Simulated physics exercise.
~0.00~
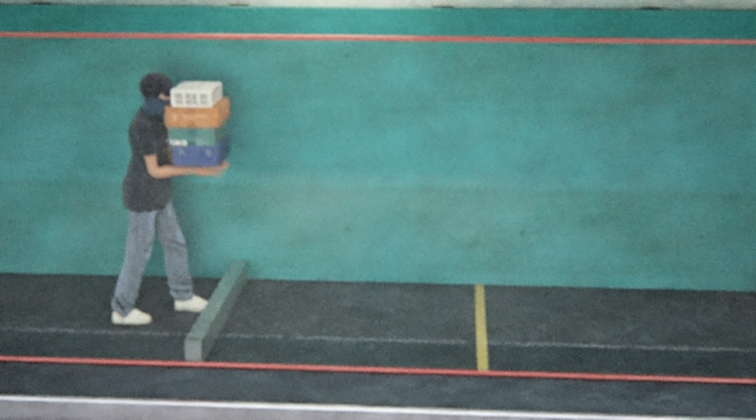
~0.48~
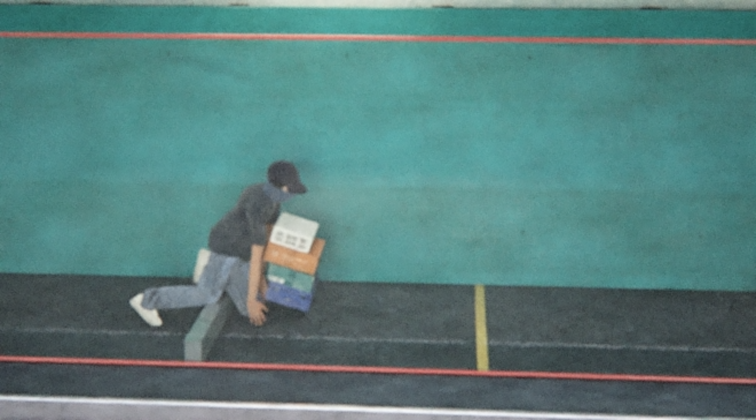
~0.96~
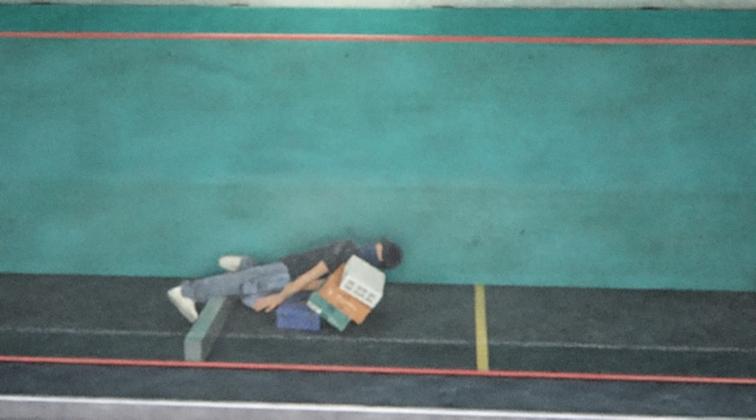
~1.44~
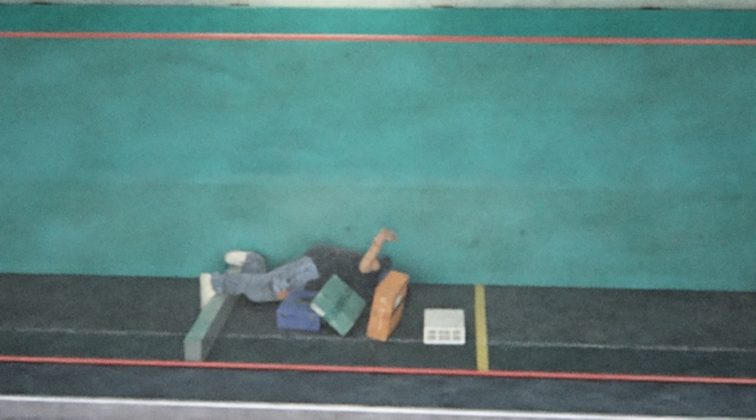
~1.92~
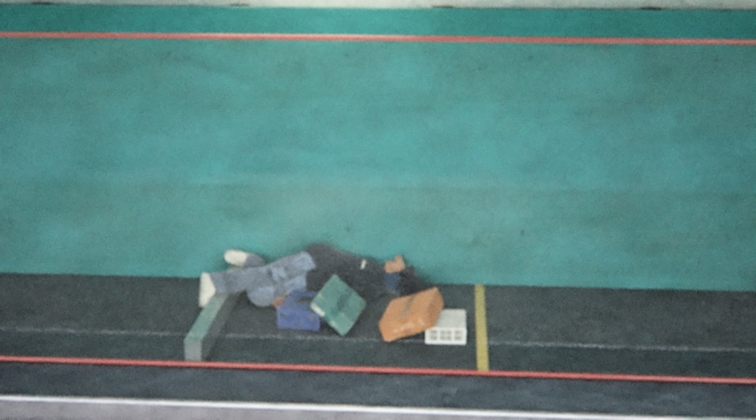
A porter carrying stacked boxes trips over a rail and falls, spilling them before a yellow line.
